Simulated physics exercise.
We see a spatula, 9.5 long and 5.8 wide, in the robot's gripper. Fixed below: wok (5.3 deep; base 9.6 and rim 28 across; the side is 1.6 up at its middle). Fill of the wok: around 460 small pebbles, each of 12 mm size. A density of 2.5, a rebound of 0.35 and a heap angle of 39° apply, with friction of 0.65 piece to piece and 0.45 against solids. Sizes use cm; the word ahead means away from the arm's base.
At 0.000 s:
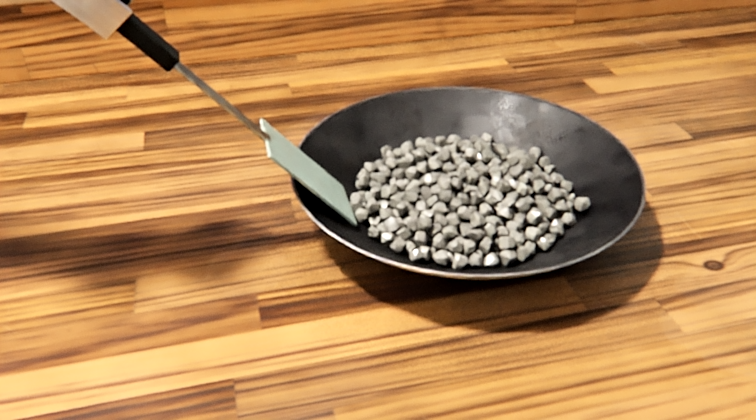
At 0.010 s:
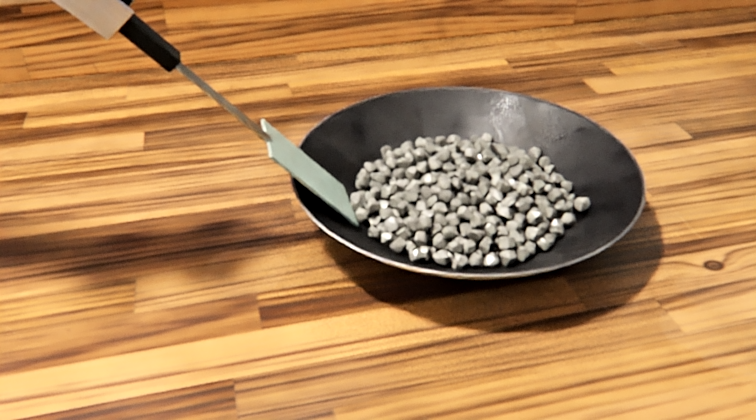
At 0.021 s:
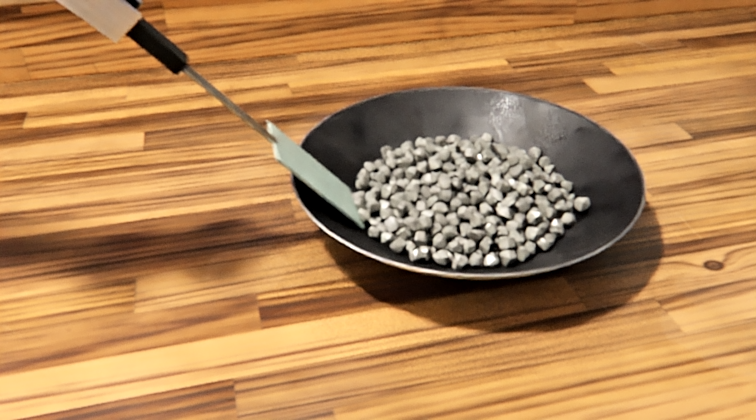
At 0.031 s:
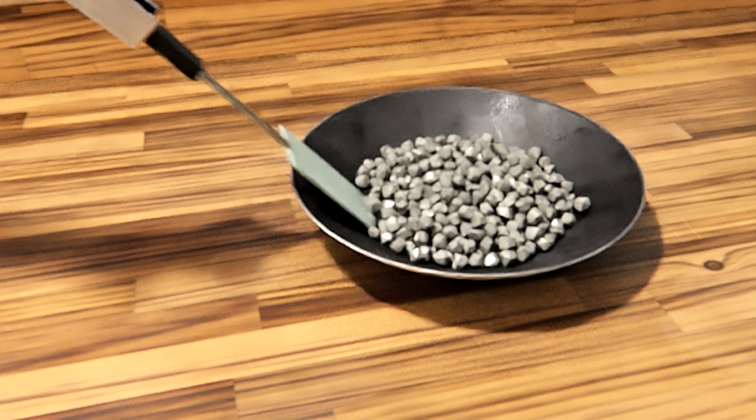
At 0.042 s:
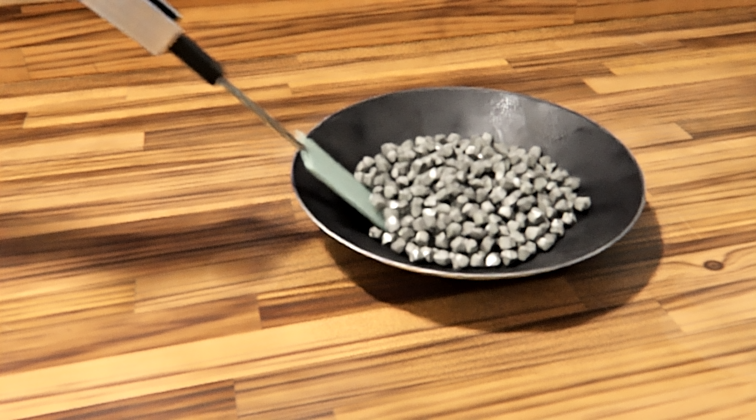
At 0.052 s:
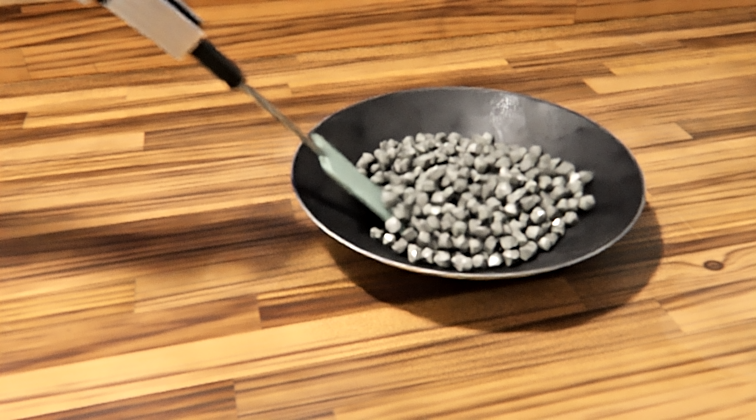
On a striped wooden surface, a spatula held at the upper left rests against the left side of a dark wok of small grey pebbles, then slides a short way right into them, nudging the nearest ones slightly.
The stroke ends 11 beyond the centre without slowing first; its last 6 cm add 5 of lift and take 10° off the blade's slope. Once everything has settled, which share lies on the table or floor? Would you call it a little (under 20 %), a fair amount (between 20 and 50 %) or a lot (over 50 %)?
A fair amount, between 20 and 50 %.
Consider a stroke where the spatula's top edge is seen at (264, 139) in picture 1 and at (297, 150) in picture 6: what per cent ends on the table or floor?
My guess would be close to 30 per cent.
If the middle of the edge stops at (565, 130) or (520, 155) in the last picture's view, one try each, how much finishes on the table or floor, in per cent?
Close to 25 and close to 15 per cent, respectively.
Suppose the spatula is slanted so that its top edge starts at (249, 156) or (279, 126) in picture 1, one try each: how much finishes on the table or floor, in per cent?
Some 35 per cent, then some 40 per cent.
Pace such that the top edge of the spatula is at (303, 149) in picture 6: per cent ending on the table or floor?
Some 30 percent.
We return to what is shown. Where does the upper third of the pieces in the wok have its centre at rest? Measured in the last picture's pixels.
Pixel position: Approx. (533, 200).
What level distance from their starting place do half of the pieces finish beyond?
I'd guess close to 5 centimetres.
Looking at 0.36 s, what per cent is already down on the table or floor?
Share at that moment: Roughly 15 %.
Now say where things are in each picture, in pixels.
In the first picture, the spatula top edge at (265, 137), sloping 50°; upper third of the load around (467, 186), from x 355 to 580, top at y 140; 463 in the wok.
In the second picture, the spatula top edge at (266, 138), sloping 50°; upper third of the load around (467, 186), from x 355 to 580, top at y 140.
In the third picture, the spatula top edge at (273, 140), sloping 50°; upper third of the load around (467, 186), from x 355 to 580, top at y 140.
In the fourth picture, the spatula top edge at (286, 144), sloping 50°; upper third of the load around (465, 186), from x 360 to 580, top at y 140.
In the fifth picture, the spatula top edge at (304, 149), sloping 50°; upper third of the load around (466, 185), from x 360 to 580, top at y 140.
In the sixth picture, the spatula top edge at (321, 152), sloping 50°; upper third of the load around (468, 181), from x 360 to 585, top at y 140; 463 in the wok.
After 0.10 s, sloping 50°, highest piece 6 above the table; 463 in the wok.
After 0.14 s, sloping 48°, highest piece 8 above the table; 461 in the wok, 2 on the blade or in flight.
After 0.36 s, sloping 40°, highest piece 26 above the table; 305 in the wok, 73 on the table or floor, 85 on the blade or in flight.
After 1.41 s, sloping 40°, highest piece 5 above the table; 305 in the wok, 158 on the table or floor.
In the end, 305 in the wok, 158 on the table or floor. That is 34 % on the table or floor.
